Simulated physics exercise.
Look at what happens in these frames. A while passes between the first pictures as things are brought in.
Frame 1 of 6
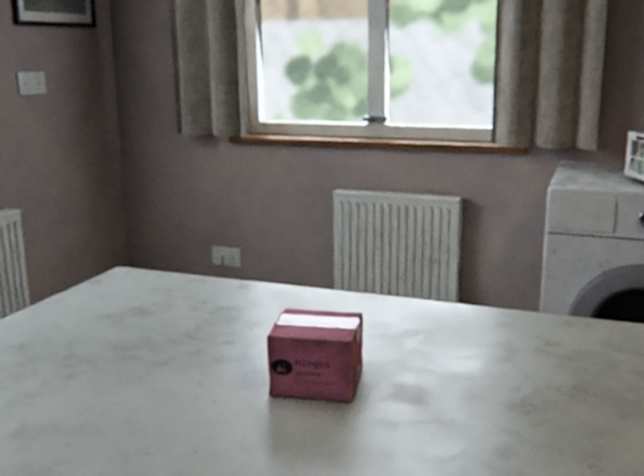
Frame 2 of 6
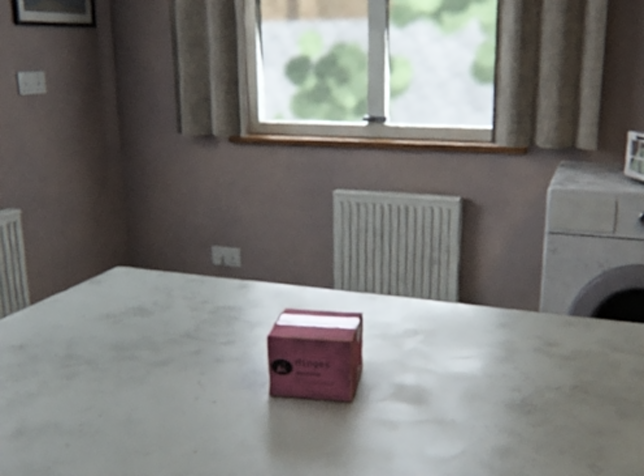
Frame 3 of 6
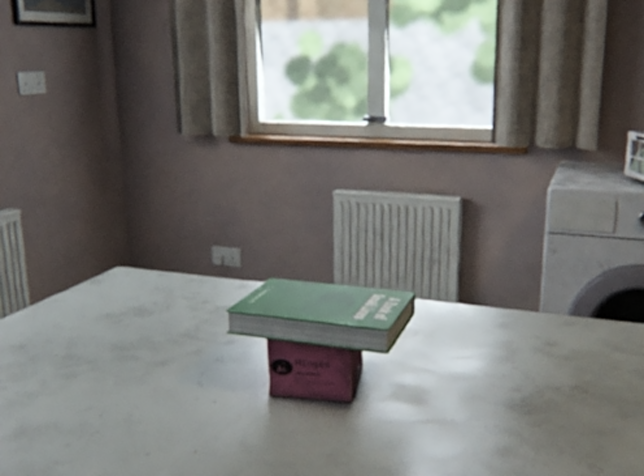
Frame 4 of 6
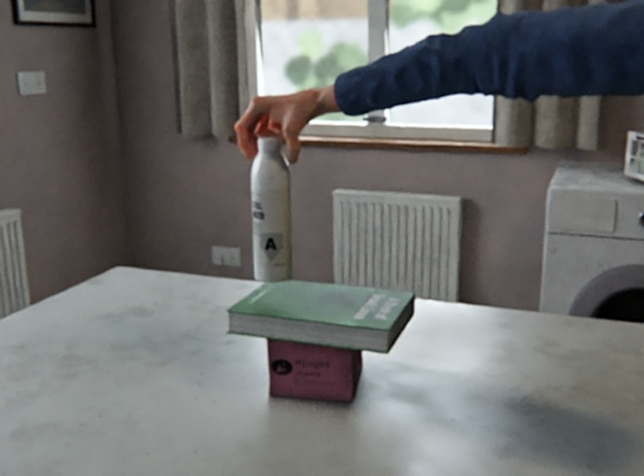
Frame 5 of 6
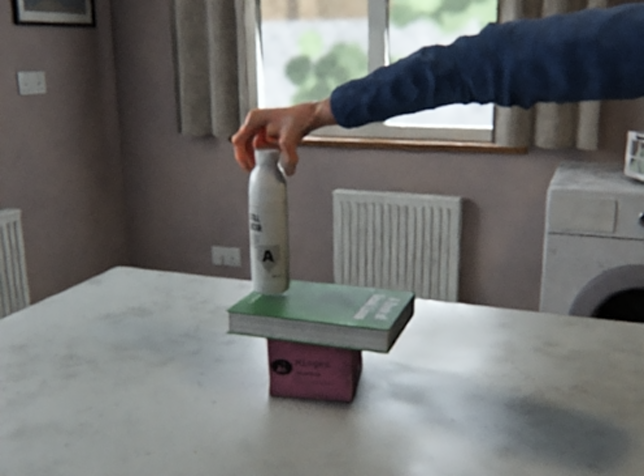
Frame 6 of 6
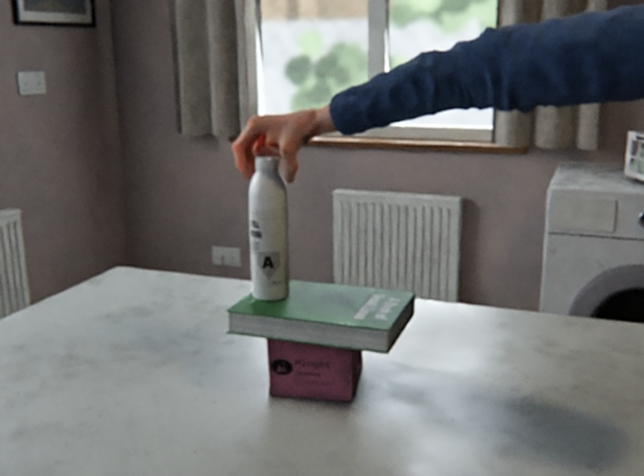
A hand in a dark blue sleeve lowered a white bottle onto the left part of a green book, which had appeared on top of a small pink box on the table.
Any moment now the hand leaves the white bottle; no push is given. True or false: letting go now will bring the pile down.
False.
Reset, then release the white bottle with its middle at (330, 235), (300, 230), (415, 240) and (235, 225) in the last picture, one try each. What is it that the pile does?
Well, the first time it stays intact, the second time it stays intact, the third time it tips over, and the fourth time it tips over.
Then, 0.50 s on from there, no change.
Then, 1.20 s on from there, white bottle resting near (269, 228).
In the end, all 3 unmoved. At the end, from the last picture's camera, white bottle near (269, 228). The pile keeps its balance.
